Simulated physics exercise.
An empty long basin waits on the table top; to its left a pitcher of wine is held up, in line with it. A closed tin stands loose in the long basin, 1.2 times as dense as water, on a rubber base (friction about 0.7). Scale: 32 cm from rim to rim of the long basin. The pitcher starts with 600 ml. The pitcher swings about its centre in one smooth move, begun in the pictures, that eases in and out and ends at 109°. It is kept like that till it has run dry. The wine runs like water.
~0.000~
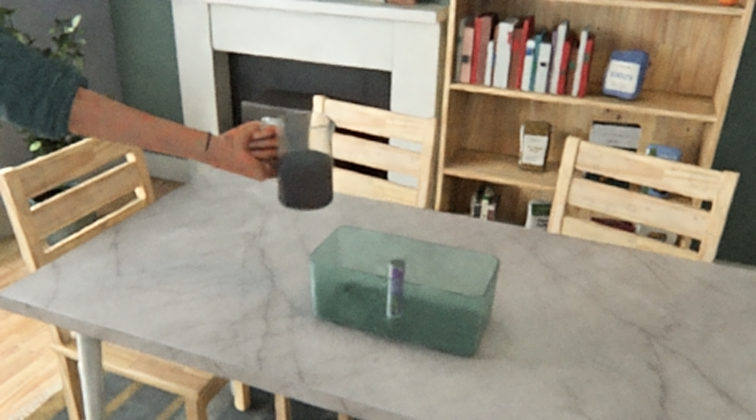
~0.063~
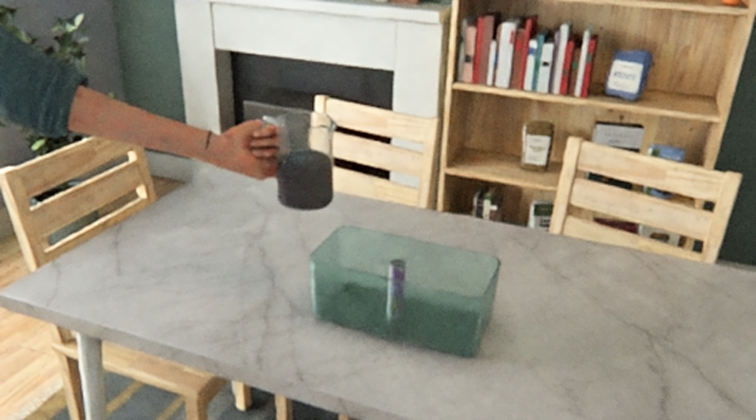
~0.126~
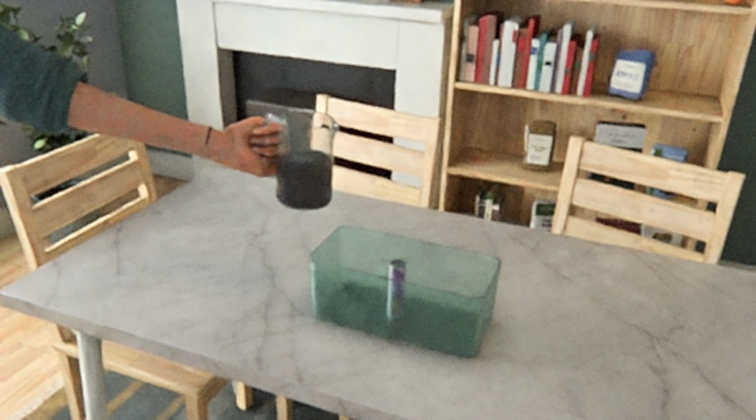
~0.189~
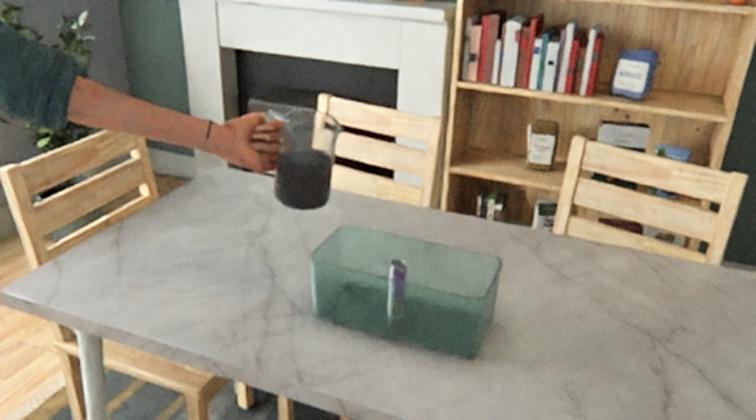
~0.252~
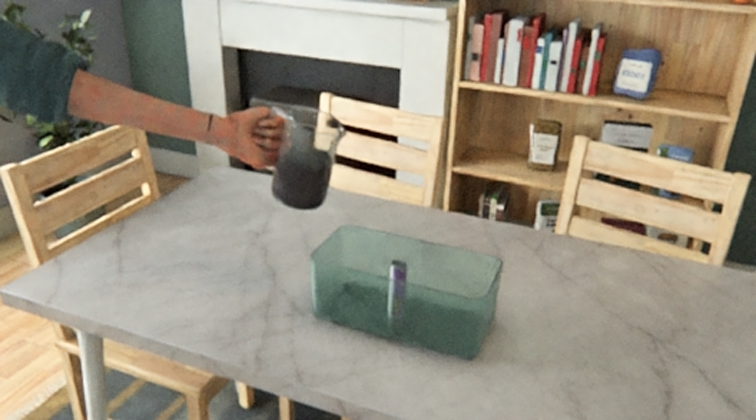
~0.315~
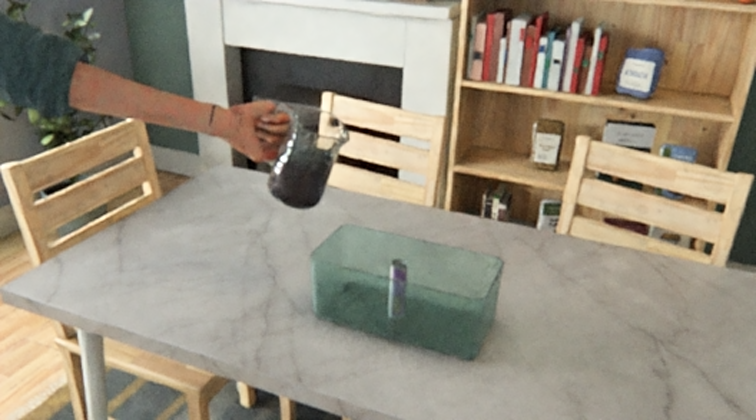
On a marble-patterned table in a room with wooden chairs and a bookcase, a hand holds a glass pitcher of dark liquid left of a green see-through basin containing a small upright tin, then gradually tilts the pitcher rightward.
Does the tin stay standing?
The tin goes over.
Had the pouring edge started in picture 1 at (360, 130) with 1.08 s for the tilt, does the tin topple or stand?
Then it keeps standing.
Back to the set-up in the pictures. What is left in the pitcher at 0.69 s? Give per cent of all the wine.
Some 96 per cent.
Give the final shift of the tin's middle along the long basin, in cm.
About 10.0 cm.
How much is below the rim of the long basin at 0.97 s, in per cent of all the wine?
Near 30 in a hundred.
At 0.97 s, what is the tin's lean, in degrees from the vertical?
About 0°.
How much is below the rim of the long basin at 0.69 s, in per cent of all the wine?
Near 0 in a hundred.
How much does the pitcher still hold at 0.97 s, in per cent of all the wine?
Some 44 per cent.
After 0.69 s the tilt is 78° and 97 per cent is still to pour; the tin stands where it began.
After 0.97 s the tilt is 106° and 43 per cent is still to pour; the tin stands where it began.
After 1.26 s the tilt is 109° and 6 per cent is still to pour; the tin leans 48°.
After 1.58 s the tilt is 109° and 0 per cent is still to pour; the tin lies on its side.
In the end the tin lies on its side.
